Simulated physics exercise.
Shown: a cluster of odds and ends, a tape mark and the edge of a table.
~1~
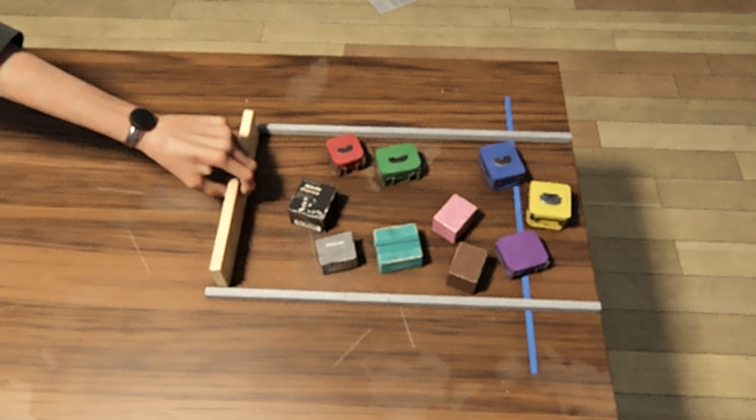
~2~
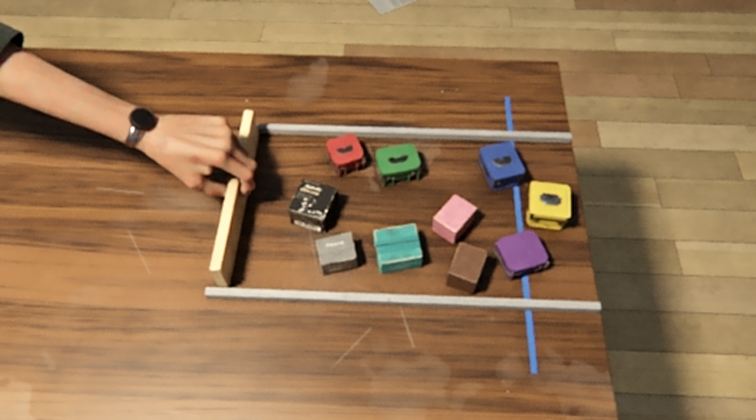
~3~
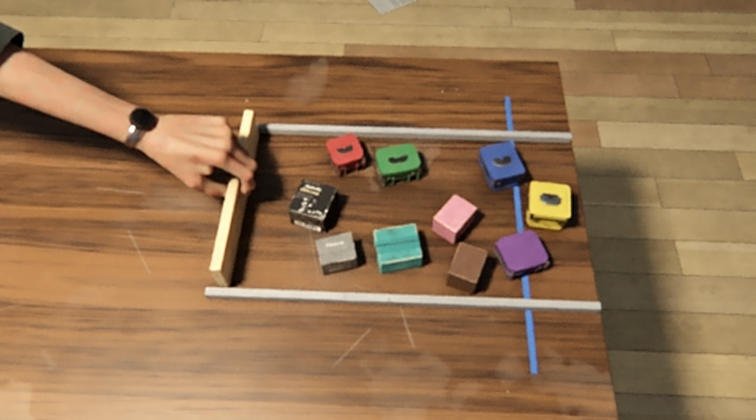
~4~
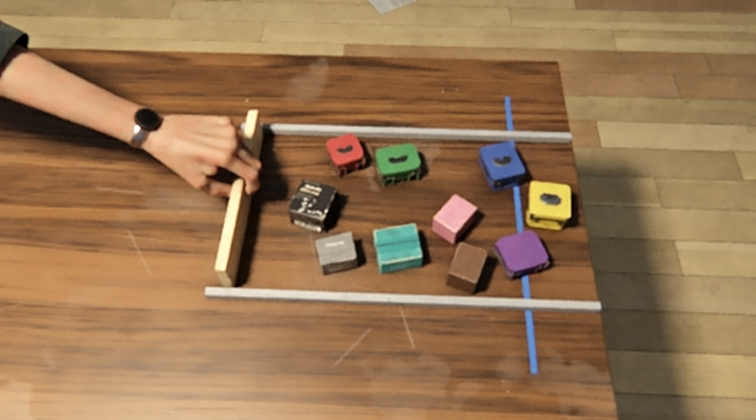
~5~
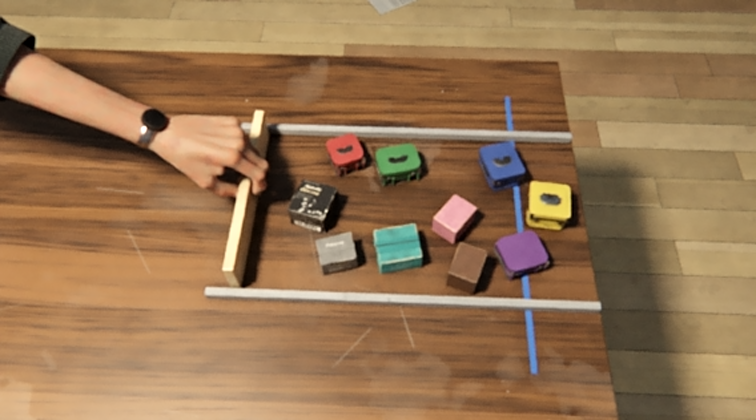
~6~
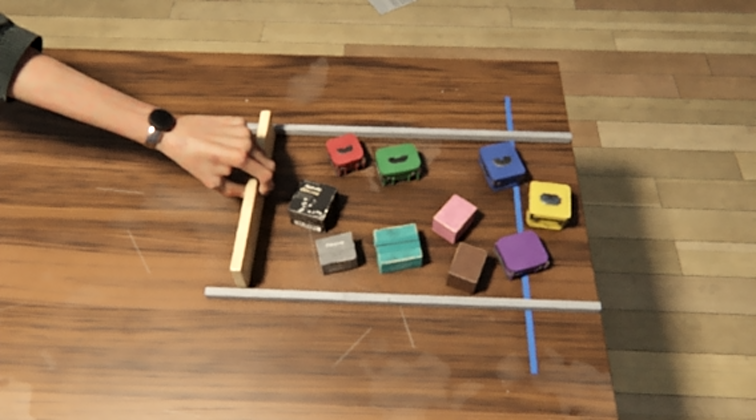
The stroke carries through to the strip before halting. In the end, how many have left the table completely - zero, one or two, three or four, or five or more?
In the end, three or four have left it.
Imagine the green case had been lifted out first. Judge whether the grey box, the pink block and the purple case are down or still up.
The grey box remains - the pink block remains - the purple case ends up below.
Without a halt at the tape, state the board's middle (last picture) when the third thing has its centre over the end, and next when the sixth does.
Its middle is near (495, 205) and then near (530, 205).
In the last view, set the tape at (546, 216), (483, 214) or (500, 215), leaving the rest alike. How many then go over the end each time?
So, one try after another, the floor gets 7, then 0, then 3.
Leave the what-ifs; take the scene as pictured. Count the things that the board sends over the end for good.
A count of exactly 4.
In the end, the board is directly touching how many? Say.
The figure is 3.
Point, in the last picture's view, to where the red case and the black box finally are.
Red case: About (531, 166); black box: About (540, 211).
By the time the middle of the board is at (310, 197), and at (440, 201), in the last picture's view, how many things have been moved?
I get 1 at the one place and 9 at the other.
Soon after, none off yet; yellow case at rest near (548, 206); purple case at rest near (521, 255); blue case at rest near (500, 167).
At rest, the number that fall off is three or four; fallen, brown block, blue case, purple case and yellow case.
